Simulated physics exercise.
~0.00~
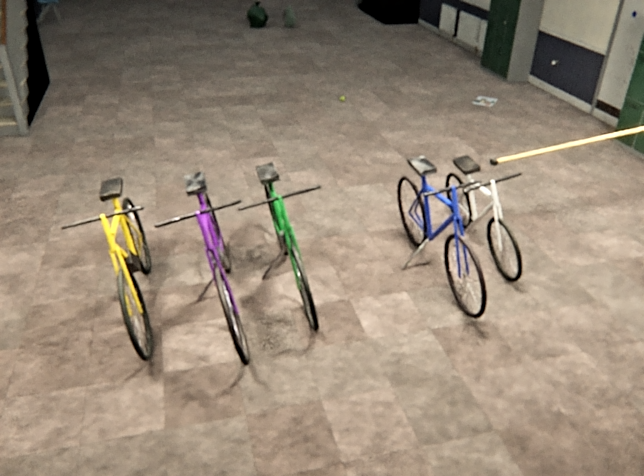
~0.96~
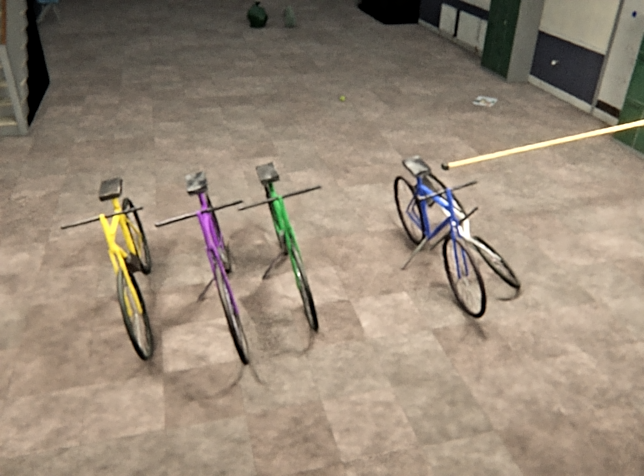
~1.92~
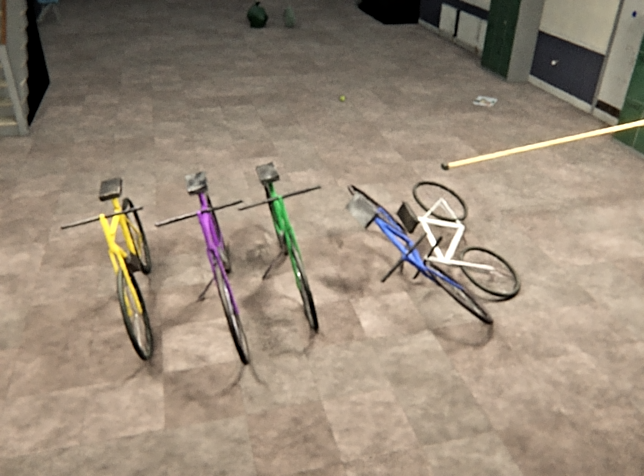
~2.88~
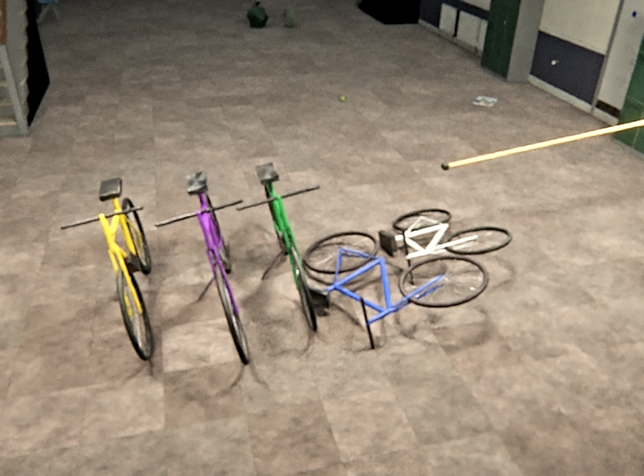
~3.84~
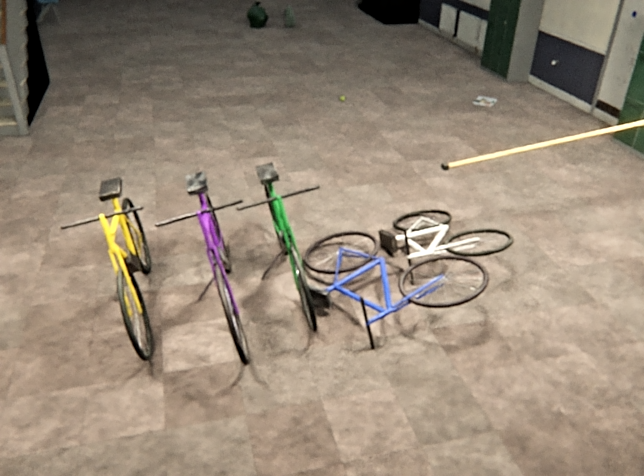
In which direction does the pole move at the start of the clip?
The pole moves to the left, toward the white and blue bicycles, and then stays still.
